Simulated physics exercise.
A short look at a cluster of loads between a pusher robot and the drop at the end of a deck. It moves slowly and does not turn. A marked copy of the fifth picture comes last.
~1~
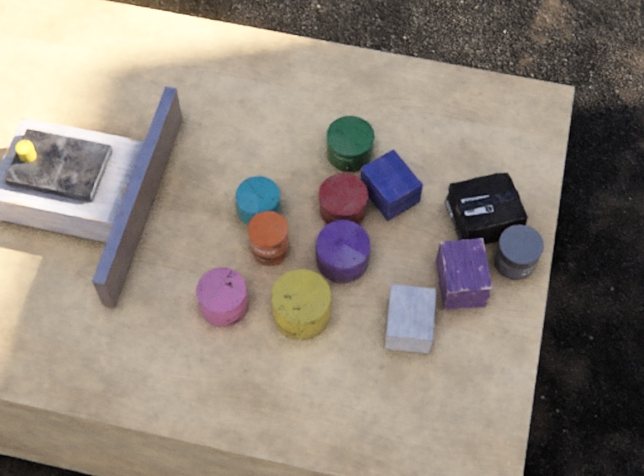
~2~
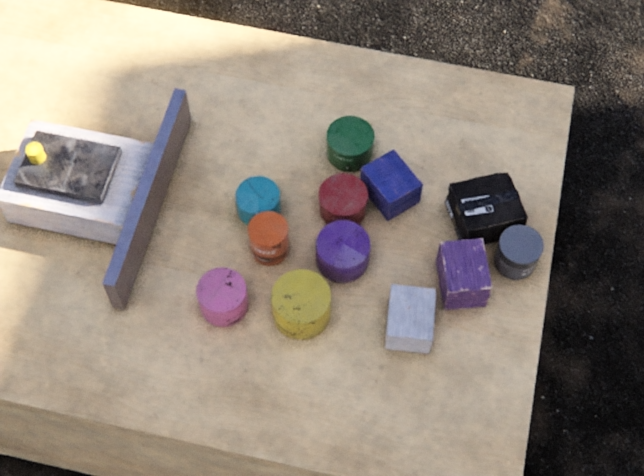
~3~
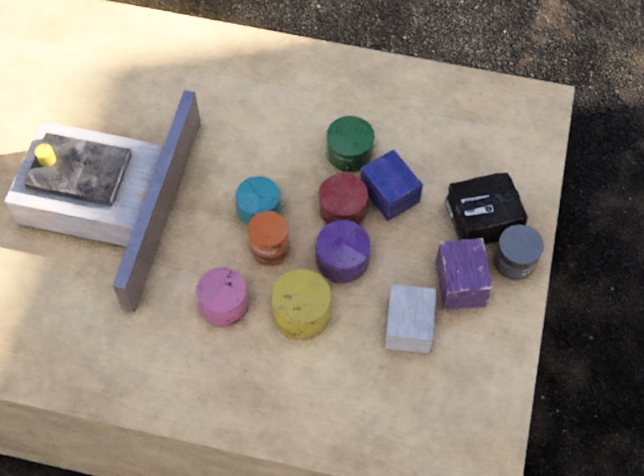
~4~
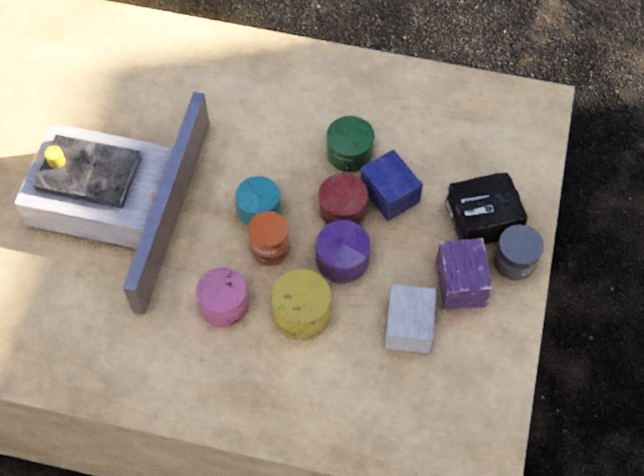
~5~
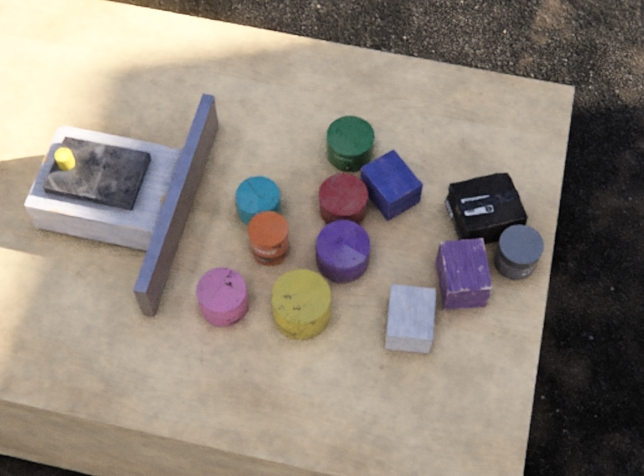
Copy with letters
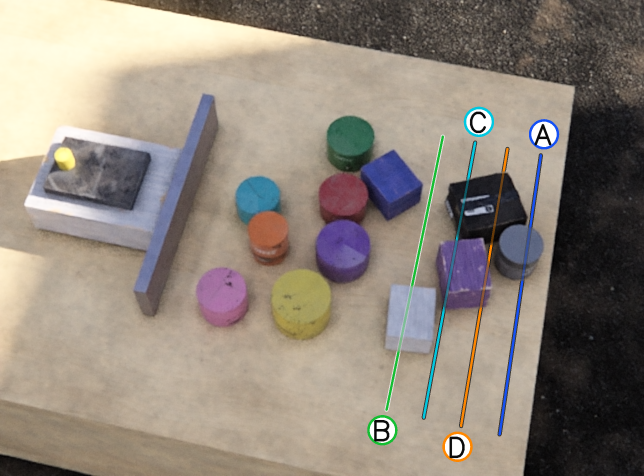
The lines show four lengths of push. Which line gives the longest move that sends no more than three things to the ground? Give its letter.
The farthest such stop is C.
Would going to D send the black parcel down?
Yes.
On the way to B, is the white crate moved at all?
By then, yes.
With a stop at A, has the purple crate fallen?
By then, yes.
On the copy, A at (522, 285); B at (417, 263); C at (451, 270); D at (486, 277).
On C. First, robot (201, 193); pink canister (283, 312); yellow canister (337, 308).
Then, robot (300, 213); grey pail (535, 258); black parcel (513, 217).
Finally, robot (376, 228); purple crate over the edge; grey pail over the edge; three fallen.
By contrast, A drops nine; B is within the limit but short; D drops five.
